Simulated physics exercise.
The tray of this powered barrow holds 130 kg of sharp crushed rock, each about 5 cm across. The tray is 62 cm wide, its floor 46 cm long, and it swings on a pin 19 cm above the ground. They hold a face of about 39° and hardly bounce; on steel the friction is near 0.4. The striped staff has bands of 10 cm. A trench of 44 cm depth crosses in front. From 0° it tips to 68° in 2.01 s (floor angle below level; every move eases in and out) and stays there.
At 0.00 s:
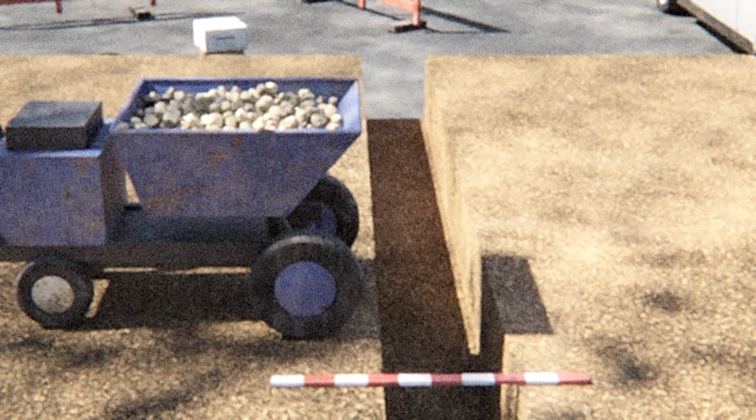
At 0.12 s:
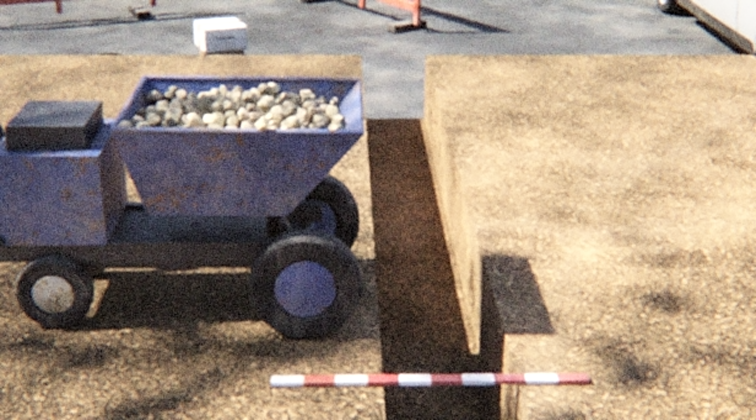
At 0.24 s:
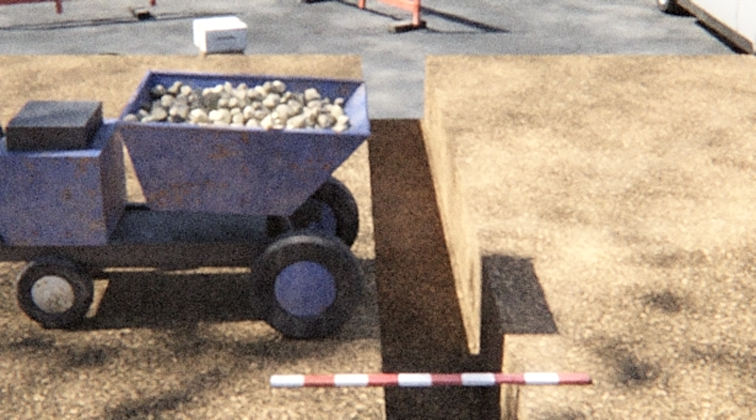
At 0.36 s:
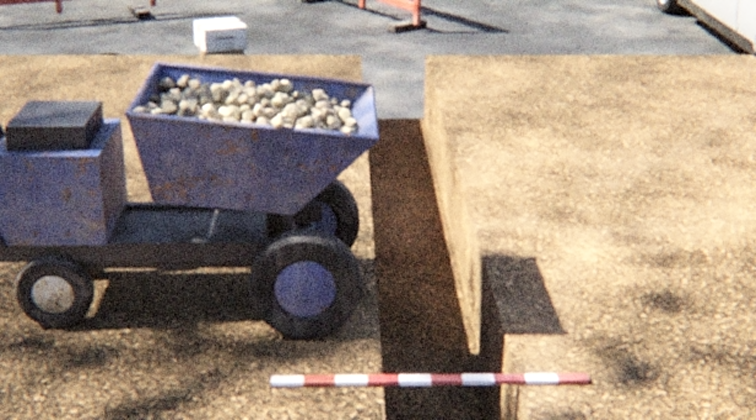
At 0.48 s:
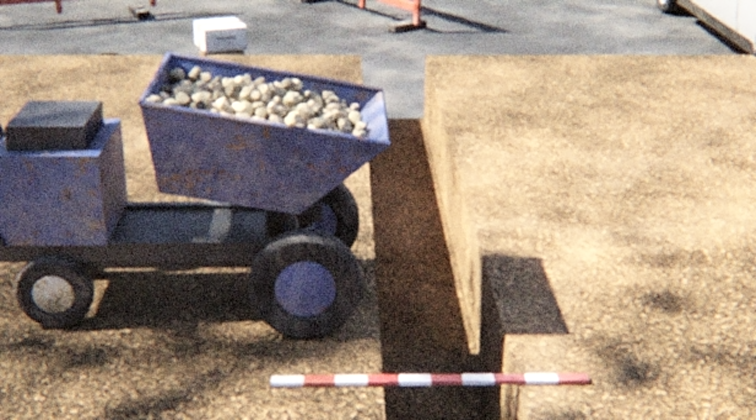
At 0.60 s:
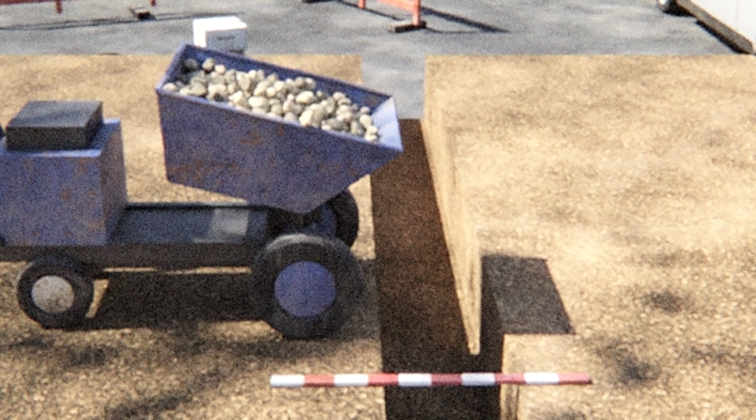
On sandy ground beside a narrow trench, a blue powered barrow stands with its tray level and full of pale stones, a red-and-white staff lying in front. The tray begins to tilt slowly, its left end rising and its lip edging right over the trench, until it slopes clearly down to the right, the stones still heaped inside.
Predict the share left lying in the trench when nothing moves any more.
About 48 per cent.
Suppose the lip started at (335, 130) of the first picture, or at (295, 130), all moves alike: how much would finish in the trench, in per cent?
First some 65, then 75 per cent.
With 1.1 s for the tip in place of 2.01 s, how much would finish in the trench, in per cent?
Then about 40 per cent.
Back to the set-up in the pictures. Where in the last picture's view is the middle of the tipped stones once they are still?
Around (478, 377).
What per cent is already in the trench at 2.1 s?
About 5 per cent by then.
After 1.5 s the floor is at 57°; 100 % in the tray; the foremost stones are at (474, 223).
After 2.1 s the floor is at 68°; 75 % in the tray, 6 % in the trench, 19 % past the trench; the foremost stones are at (602, 308).
After 2.5 s the floor is at 68°; 55 % in the tray, 14 % in the trench, 31 % past the trench; the foremost stones are at (631, 309).
After 4.4 s the floor is at 68°; 21 % in the tray, 48 % in the trench, 31 % past the trench; the foremost stones are at (654, 329).
